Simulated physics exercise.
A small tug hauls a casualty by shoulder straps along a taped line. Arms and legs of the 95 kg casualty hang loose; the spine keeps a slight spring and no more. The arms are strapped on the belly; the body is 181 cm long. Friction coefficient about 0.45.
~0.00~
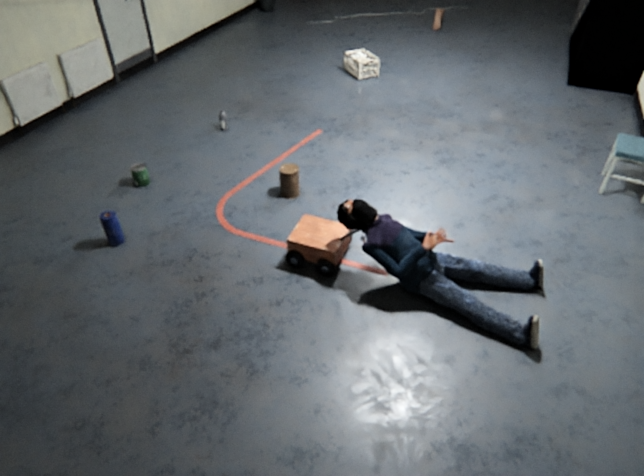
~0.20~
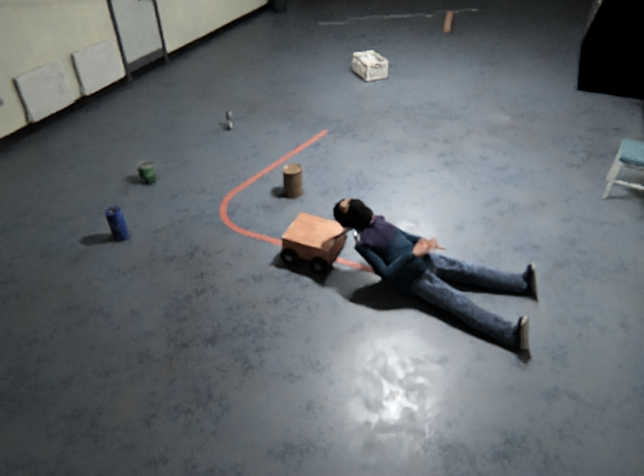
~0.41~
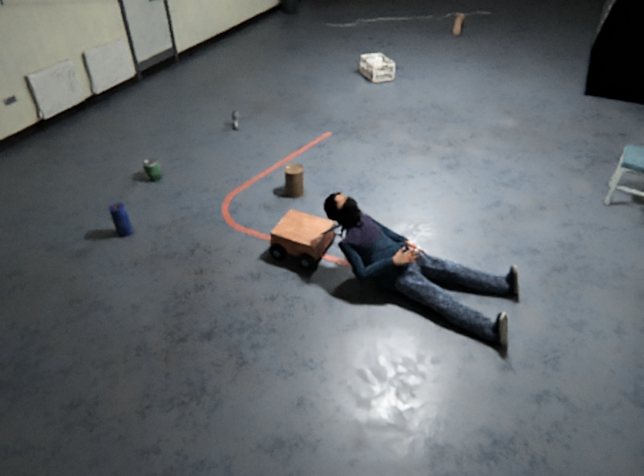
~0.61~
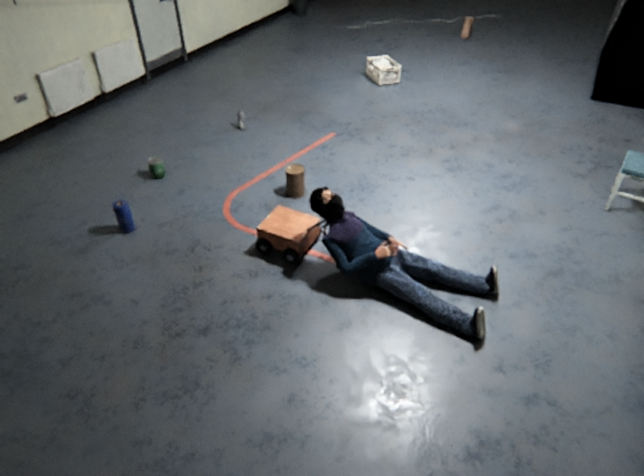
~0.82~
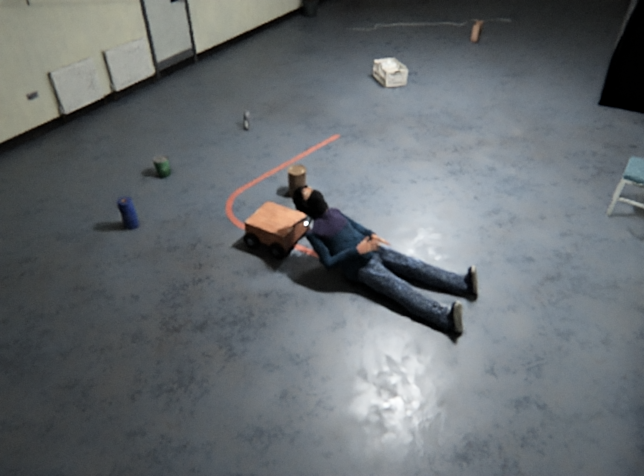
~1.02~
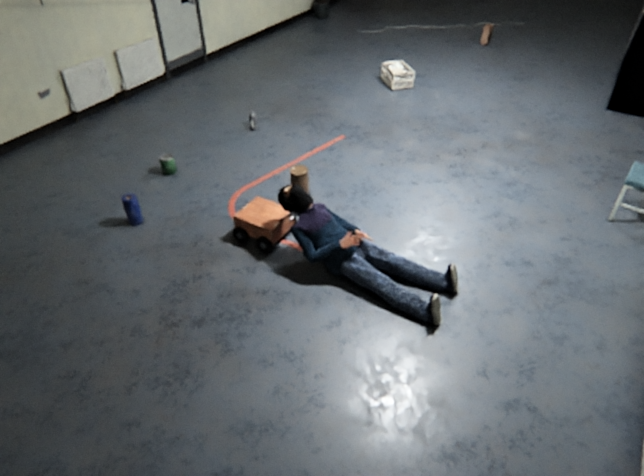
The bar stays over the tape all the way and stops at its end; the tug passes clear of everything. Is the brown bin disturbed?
This time the brown bin takes a hit.
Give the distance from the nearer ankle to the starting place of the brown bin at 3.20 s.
About 90 cm.
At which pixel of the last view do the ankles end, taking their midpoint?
Near (285, 180).
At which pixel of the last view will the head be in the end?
At about (349, 91).
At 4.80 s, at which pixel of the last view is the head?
Near (325, 103).
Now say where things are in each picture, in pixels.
The first frame shows brown bin (290, 181), green can (140, 175), blue post (112, 228), end of the tape (318, 132).
The second frame shows brown bin (293, 181), green can (147, 173), blue post (118, 224); 5 cm covered.
The third frame shows brown bin (294, 181), green can (152, 170), blue post (121, 220); 14 cm covered.
The fourth frame shows brown bin (295, 181), green can (157, 168), blue post (124, 217); 27 cm covered.
The fifth frame shows brown bin (297, 182), green can (162, 167), blue post (128, 213); 40 cm covered.
The sixth frame shows brown bin (300, 182), green can (168, 165), blue post (133, 210), end of the tape (341, 138); 54 cm covered.
After 2.40 s the brown bin is where it stood, near (300, 182) in the last picture's view; the green can where it stood; the nearer ankle is 113 cm from that spot.
After 3.20 s the brown bin is where it stood, near (300, 182) in the last picture's view; the nearer ankle is 87 cm from that spot.
After 4.00 s the brown bin is where it stood, near (300, 182) in the last picture's view; the nearer ankle is 66 cm from that spot.
After 4.80 s the brown bin is 10 cm from where it stood, near (308, 179) in the last picture's view; the nearer ankle is 33 cm from that spot.
After 5.7 s, brown bin gets knocked; blue post stays put; green can stays put; grey bottle stays put.
